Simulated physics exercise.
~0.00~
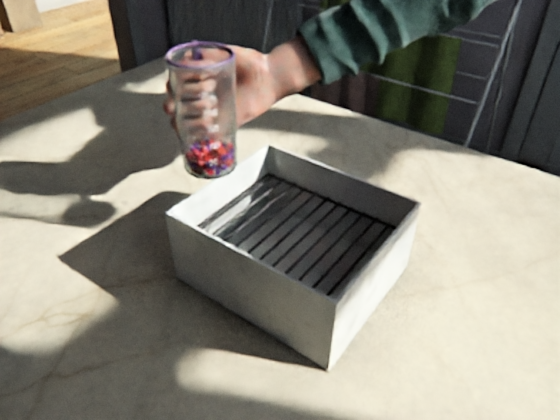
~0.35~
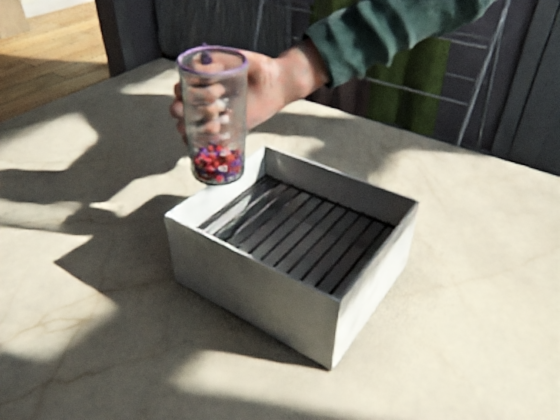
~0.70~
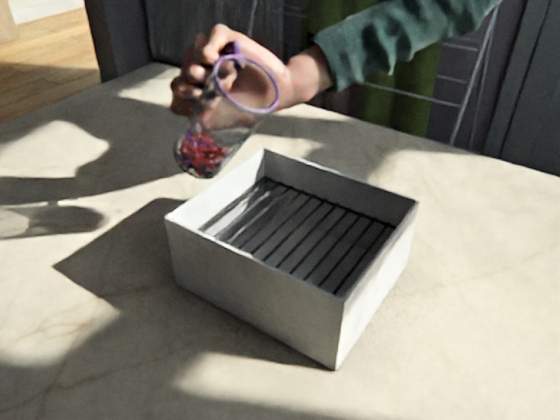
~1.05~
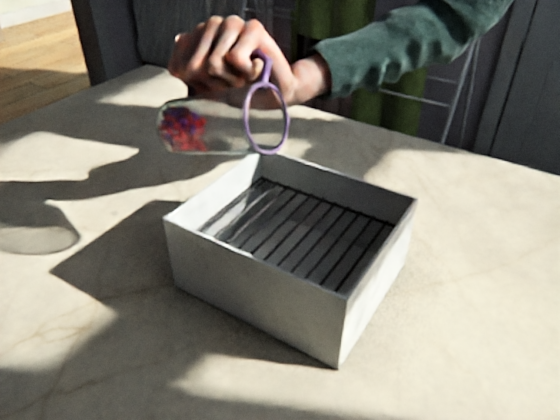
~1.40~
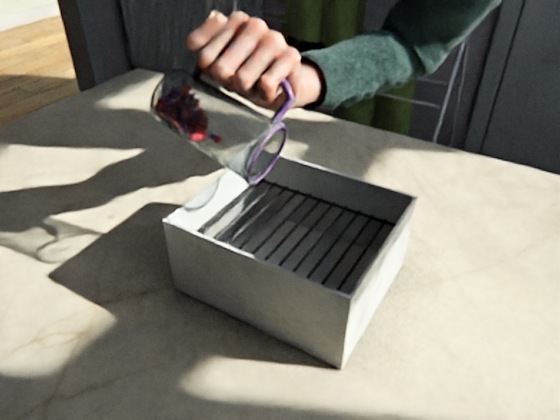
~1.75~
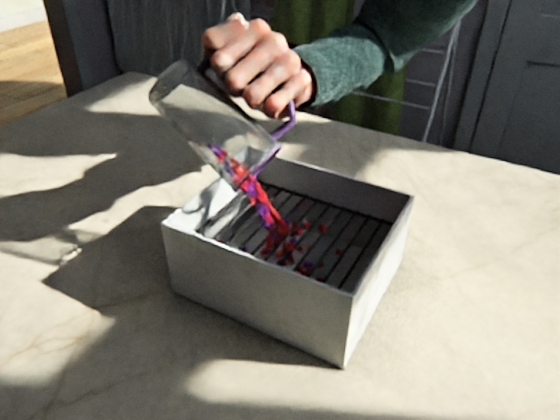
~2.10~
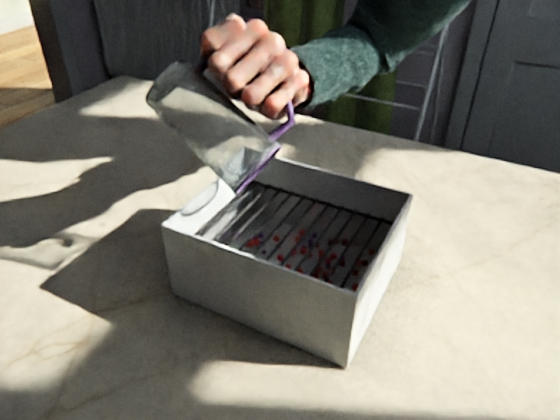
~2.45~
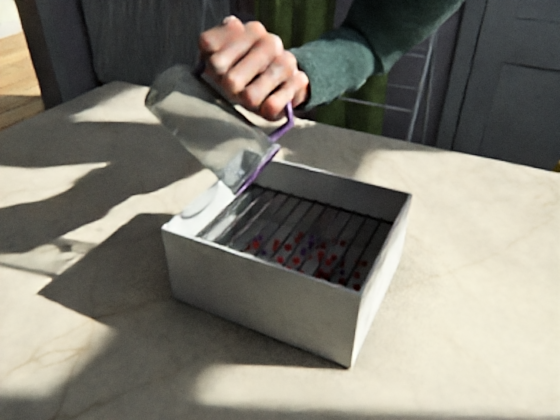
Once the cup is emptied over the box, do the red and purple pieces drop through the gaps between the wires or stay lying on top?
Both the red pieces and the purple pieces drop through the gaps between the wires and end up underneath.
